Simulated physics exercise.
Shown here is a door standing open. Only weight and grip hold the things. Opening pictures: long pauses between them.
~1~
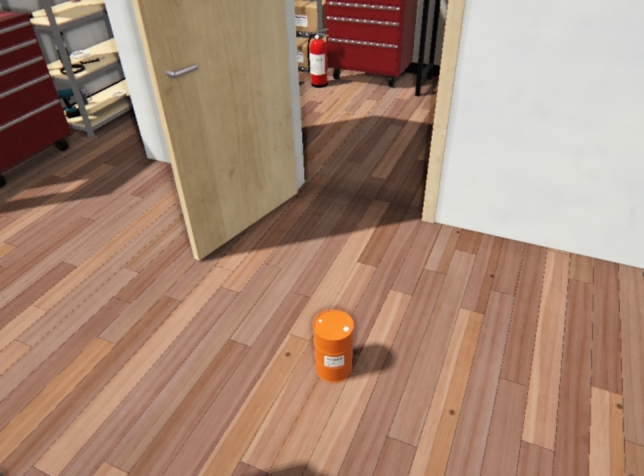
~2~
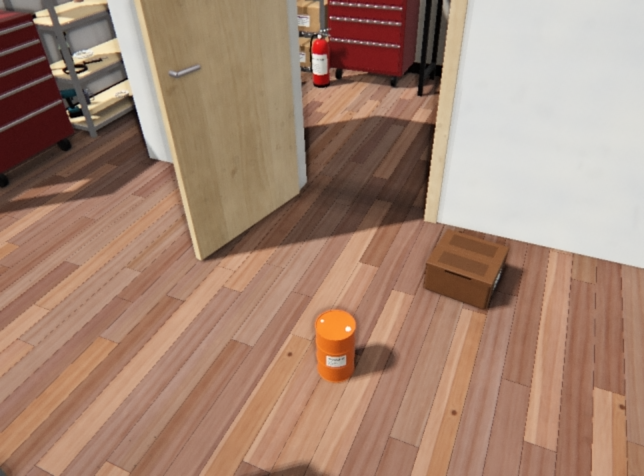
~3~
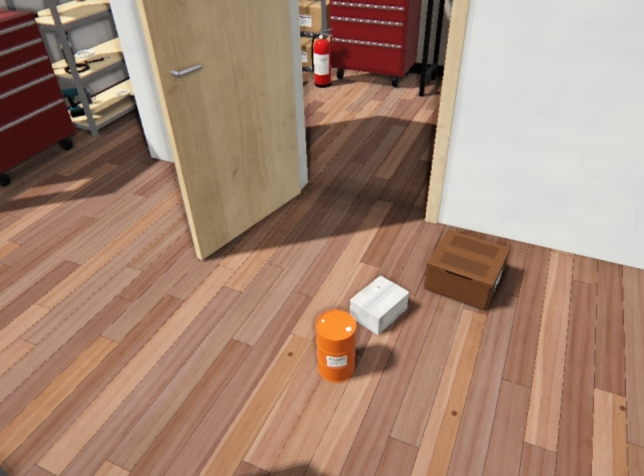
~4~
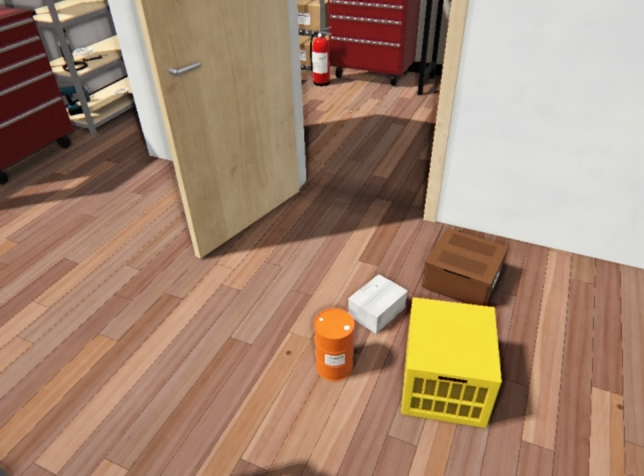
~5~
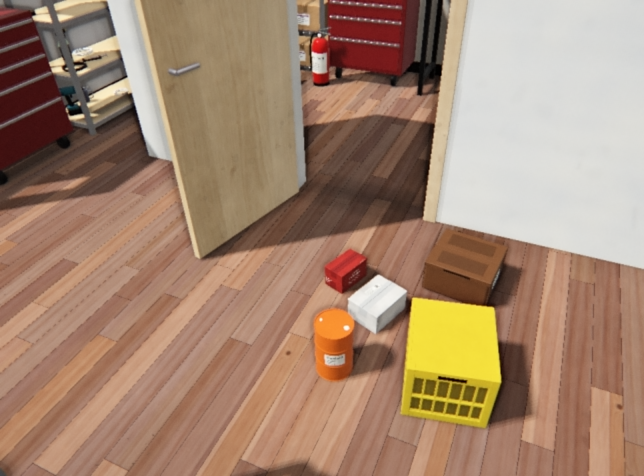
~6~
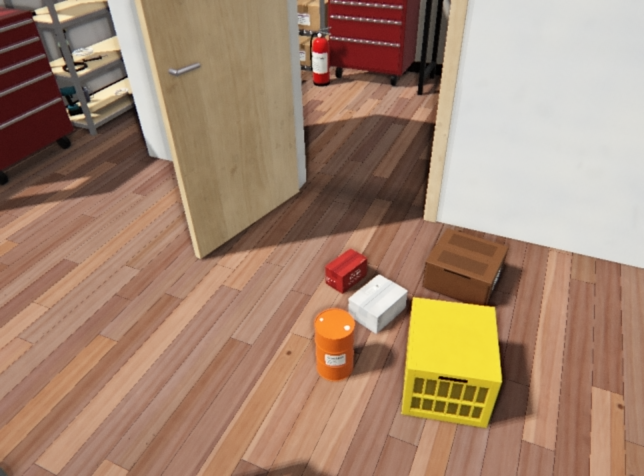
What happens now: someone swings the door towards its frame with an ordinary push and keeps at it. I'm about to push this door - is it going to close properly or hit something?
It will close properly.
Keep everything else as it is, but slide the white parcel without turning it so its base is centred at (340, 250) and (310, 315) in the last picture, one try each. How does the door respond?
Well, on the first go it is held back, and on the second it makes it all the way.
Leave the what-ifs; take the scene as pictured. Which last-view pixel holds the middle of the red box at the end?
Close to (355, 273) in the last picture.
Then, 0.80 s after the last picture, open by 77°.
Then, 1.30 s after the last picture, open by 48°.
Then, 1.80 s after the last picture, open by 19°; red box slid a little near (355, 273).
At rest, open by 0°; all 5 in place. Seen from the same camera at the end, red box near (355, 273).
